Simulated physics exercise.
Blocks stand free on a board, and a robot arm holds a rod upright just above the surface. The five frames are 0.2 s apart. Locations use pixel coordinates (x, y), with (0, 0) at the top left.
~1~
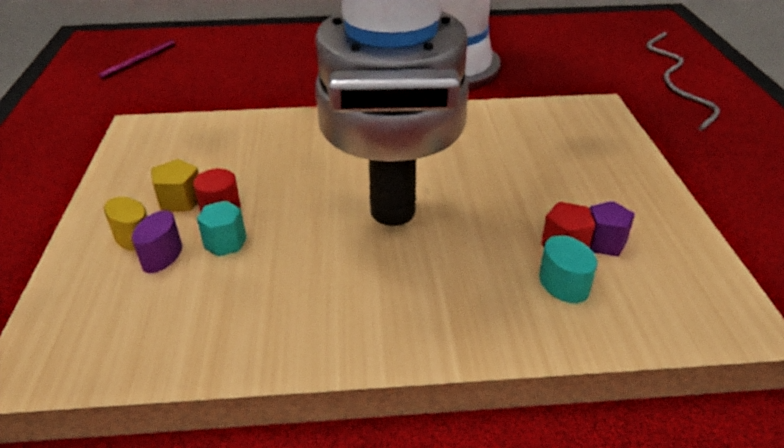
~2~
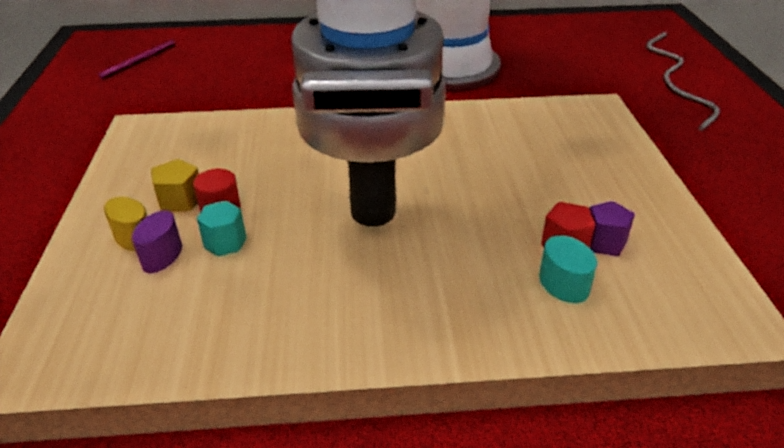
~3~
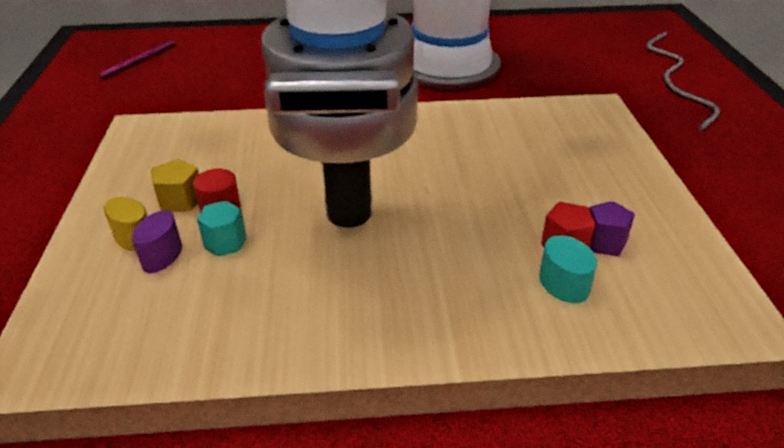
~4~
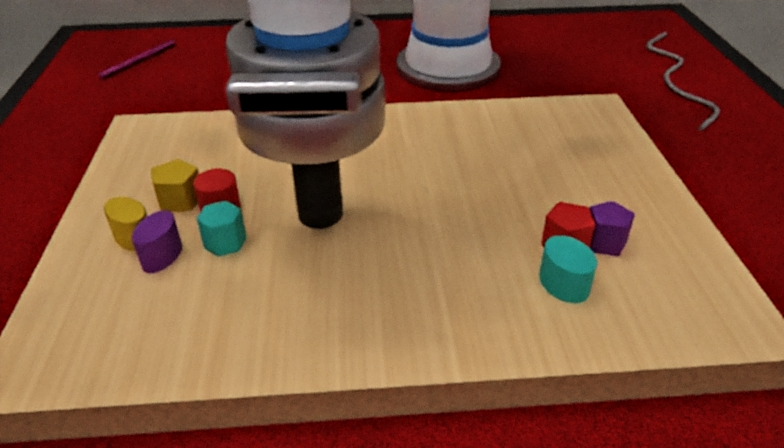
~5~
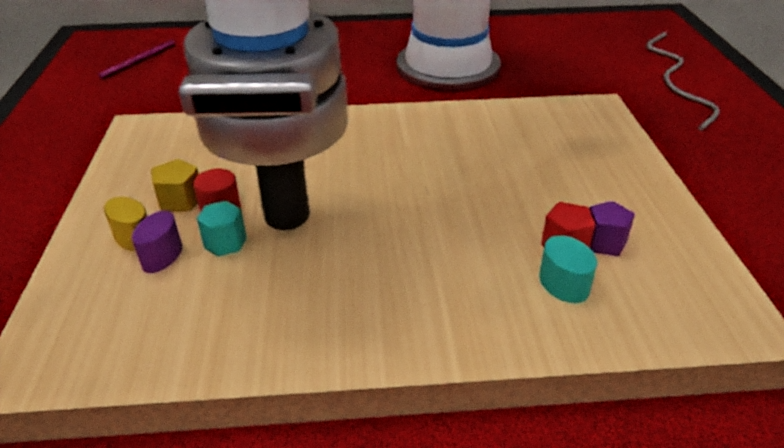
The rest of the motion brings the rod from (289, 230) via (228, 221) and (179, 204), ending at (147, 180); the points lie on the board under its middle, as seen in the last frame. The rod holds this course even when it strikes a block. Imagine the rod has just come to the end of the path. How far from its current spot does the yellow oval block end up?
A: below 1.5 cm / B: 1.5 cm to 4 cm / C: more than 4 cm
Correct choice: A.
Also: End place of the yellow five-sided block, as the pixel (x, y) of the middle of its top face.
Its top middle: (104, 146).
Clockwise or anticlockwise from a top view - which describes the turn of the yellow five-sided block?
It goes round opposite to clock hands.
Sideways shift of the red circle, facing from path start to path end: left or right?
The shift is to the right of that direction.
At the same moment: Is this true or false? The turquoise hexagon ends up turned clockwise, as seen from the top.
False - the claim does not hold.
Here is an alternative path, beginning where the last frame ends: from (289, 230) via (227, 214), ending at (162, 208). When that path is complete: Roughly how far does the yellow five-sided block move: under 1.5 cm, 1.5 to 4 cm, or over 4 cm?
Goes over 4 cm.
What follows on the original path. One third of the way, rod at (225, 209); yellow five-sided block at (165, 168), turned 15° anticlockwise; red circle at (203, 173); turquoise hexagon at (200, 218), turned 20° anticlockwise.
Two thirds of the way, rod at (175, 191); yellow five-sided block at (143, 161), turned 30° anticlockwise; red circle at (191, 153); turquoise hexagon at (200, 218), turned 20° anticlockwise.
At the end, rod at (143, 168); yellow oval block not moved; yellow five-sided block at (104, 146), turned 75° anticlockwise; red circle at (190, 149); turquoise hexagon at (200, 218), turned 20° anticlockwise.
